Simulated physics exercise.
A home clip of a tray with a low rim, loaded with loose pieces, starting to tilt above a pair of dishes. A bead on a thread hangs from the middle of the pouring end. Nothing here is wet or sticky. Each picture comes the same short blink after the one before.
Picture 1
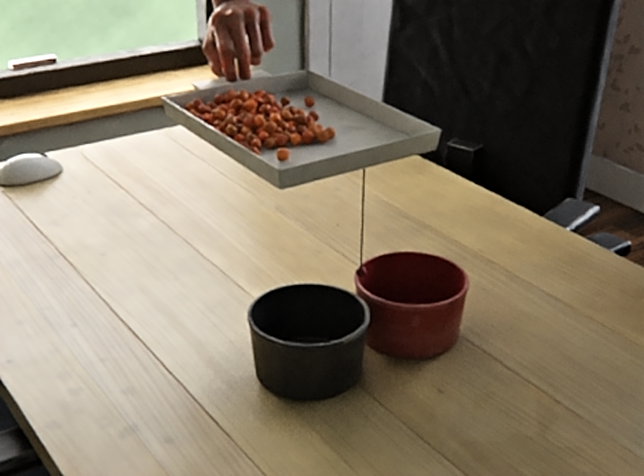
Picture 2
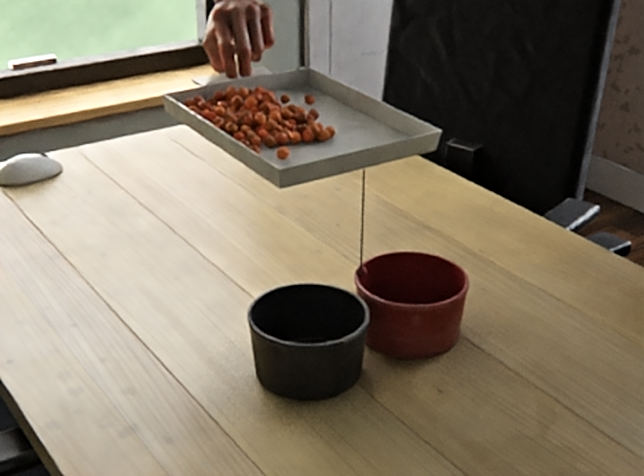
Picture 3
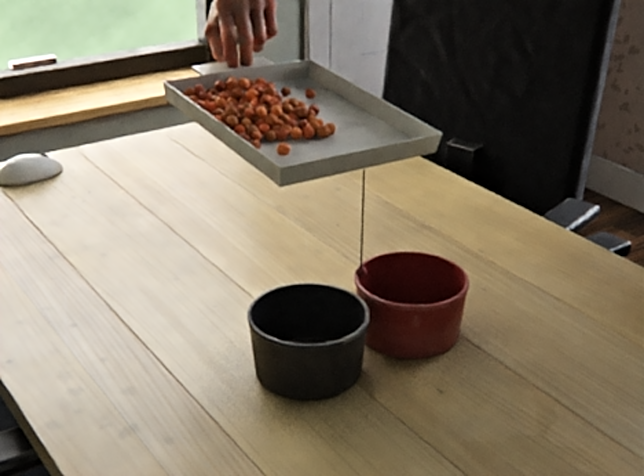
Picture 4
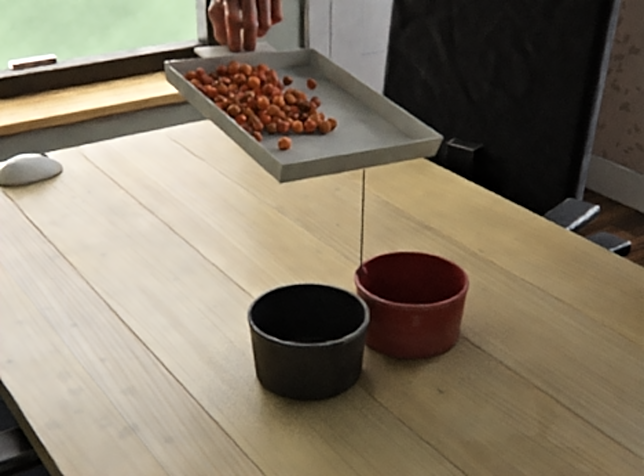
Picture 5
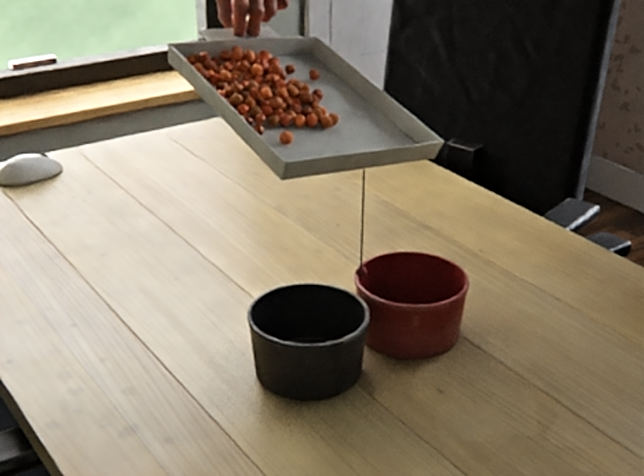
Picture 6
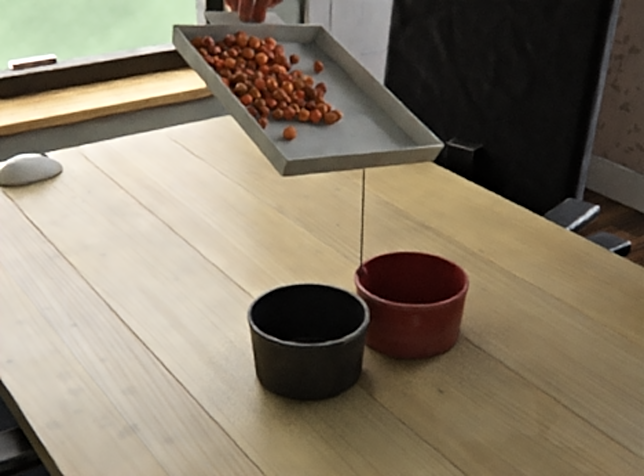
A shallow grey tray of small orange-brown pieces tilting gradually as a hand lifts its far end above black and red dishes.
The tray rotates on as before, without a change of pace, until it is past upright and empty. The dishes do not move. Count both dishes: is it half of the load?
The two hold the larger part of the load.
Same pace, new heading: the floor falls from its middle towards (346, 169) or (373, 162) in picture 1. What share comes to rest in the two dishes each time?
First some 50, then 40 per cent.
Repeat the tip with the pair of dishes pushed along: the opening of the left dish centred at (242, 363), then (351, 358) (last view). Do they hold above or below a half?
The first try: Less than half. The second: The smaller part.
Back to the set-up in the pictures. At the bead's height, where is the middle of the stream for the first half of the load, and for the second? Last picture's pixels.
At about (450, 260), then at (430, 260).
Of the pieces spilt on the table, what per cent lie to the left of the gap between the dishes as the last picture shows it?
It comes to 0 per cent or so.
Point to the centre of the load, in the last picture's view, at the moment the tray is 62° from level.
Near (397, 135).
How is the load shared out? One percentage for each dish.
The left dish has 0 per cent, the right dish has 70.
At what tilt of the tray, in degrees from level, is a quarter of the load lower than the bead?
Roughly 90°.
Shortly afterwards, tray tipped steeply; all but a few on the tray; a little in the air.
Next, tray tipped right over; near two thirds on the tray; near a quarter in the right dish; a little outside both; a little in the air.
Some moments later, tray tipped past a quarter turn; the bulk in the right dish; near a quarter outside both.
In the end, tray tipped past a quarter turn; none at all in the left dish; the bulk in the right dish; near a quarter outside both.
